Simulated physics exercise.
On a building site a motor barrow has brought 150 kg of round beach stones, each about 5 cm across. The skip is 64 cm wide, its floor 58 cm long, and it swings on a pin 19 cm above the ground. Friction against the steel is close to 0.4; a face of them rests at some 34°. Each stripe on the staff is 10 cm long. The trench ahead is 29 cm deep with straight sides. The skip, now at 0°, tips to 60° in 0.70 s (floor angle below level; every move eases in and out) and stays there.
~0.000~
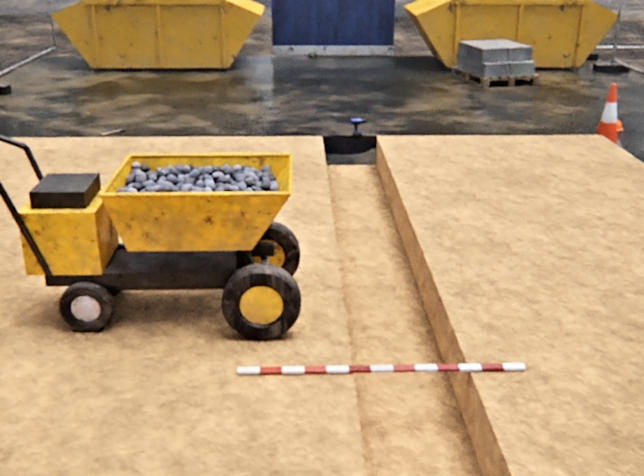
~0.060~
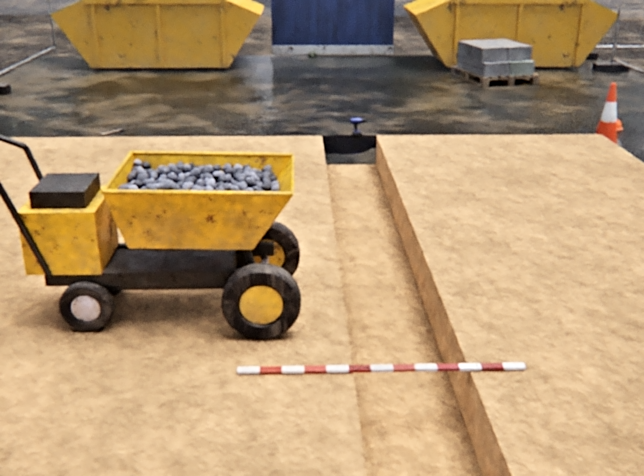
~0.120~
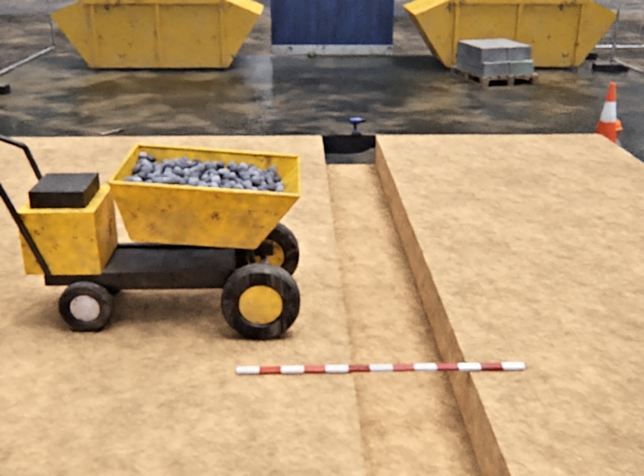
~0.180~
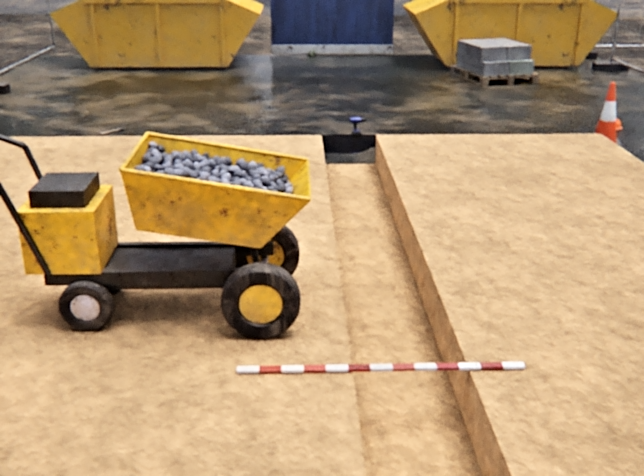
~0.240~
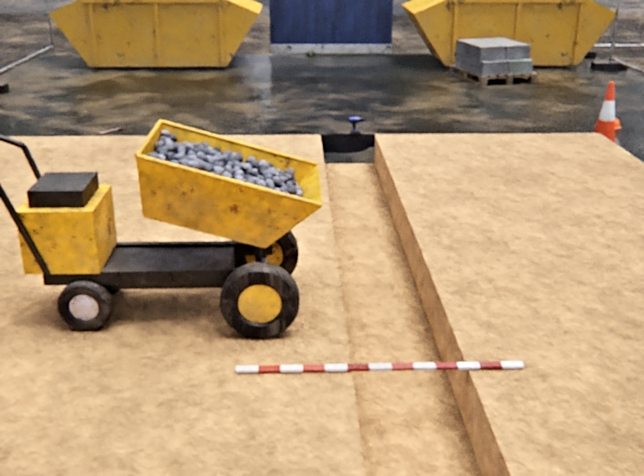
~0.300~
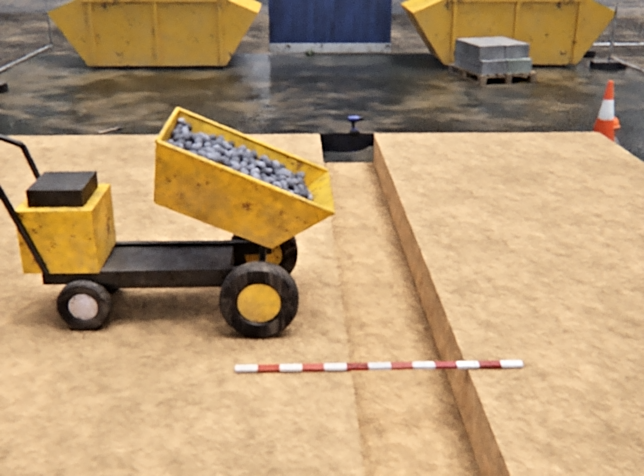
The yellow skip of a small motor barrow, loaded with rounded grey stones, sits level beside a straight-sided trench. Slowly at first, then faster, its left end rises and it swings rightward into a steep tilt, the stones riding with it while the wheeled base stays still.
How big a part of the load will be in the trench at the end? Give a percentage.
Roughly 56 per cent ends in the trench.
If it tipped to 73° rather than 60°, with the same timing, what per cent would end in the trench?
In that case some 75 per cent.
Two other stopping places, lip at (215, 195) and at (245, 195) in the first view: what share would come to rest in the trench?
First some 65, then 75 per cent.
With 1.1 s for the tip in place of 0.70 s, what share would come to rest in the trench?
In that case some 70 per cent.
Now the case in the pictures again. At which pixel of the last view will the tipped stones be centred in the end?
Around (419, 345).
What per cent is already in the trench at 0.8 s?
Some 15 per cent.
After 0.5 s the floor is at 50°; 100 % in the skip; the foremost stones are at (349, 227).
After 0.8 s the floor is at 60°; 84 % in the skip, 16 % in the trench; the foremost stones are at (436, 287).
After 1.1 s the floor is at 60°; 44 % in the skip, 37 % in the trench, 19 % past the trench; the foremost stones are at (559, 305).
After 3.1 s the floor is at 60°; 25 % in the skip, 56 % in the trench, 19 % past the trench; the foremost stones are past the picture's edge.
